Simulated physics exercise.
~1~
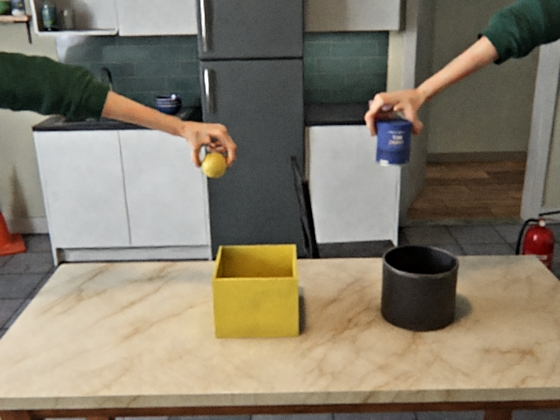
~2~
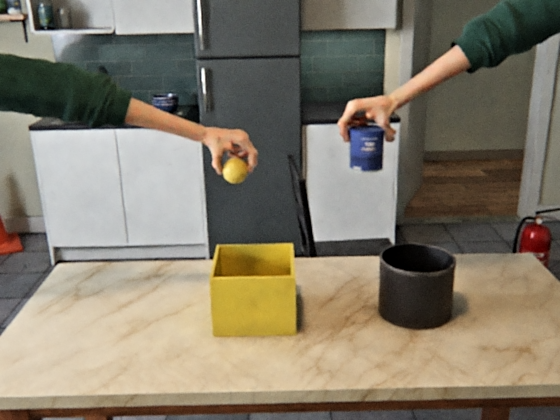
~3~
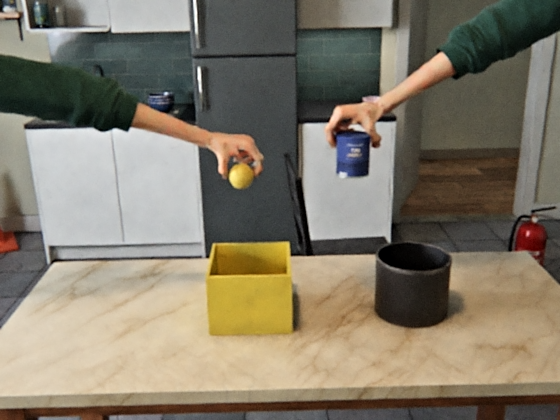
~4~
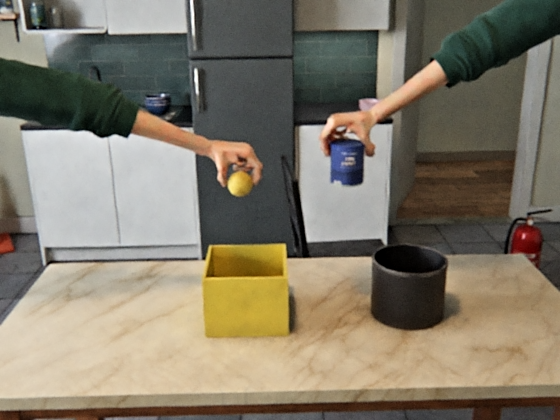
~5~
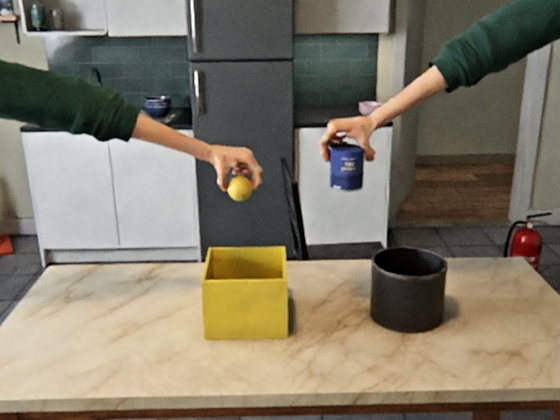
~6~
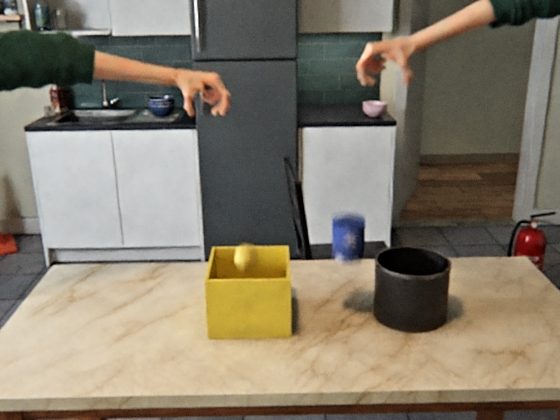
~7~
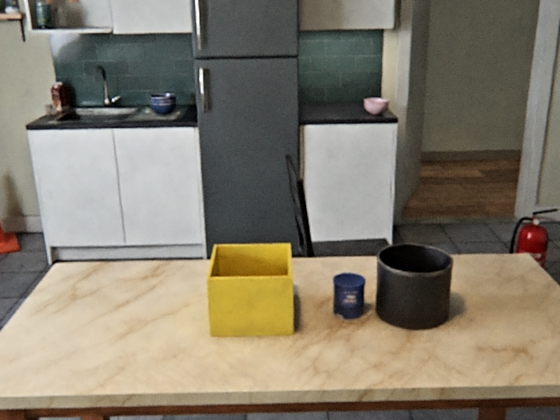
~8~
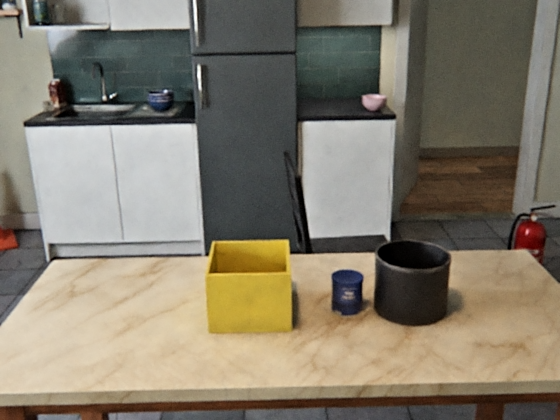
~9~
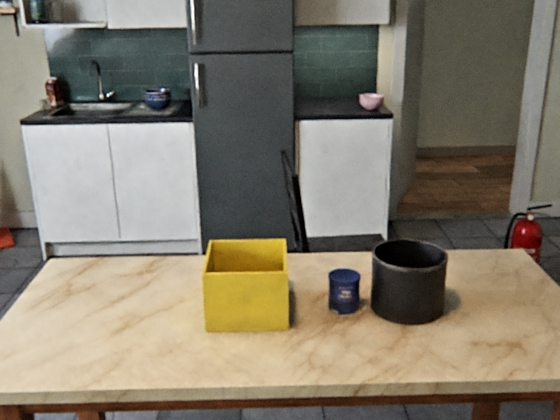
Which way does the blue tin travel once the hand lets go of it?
The blue tin moves down, dropping to the tabletop beside the dark bucket.
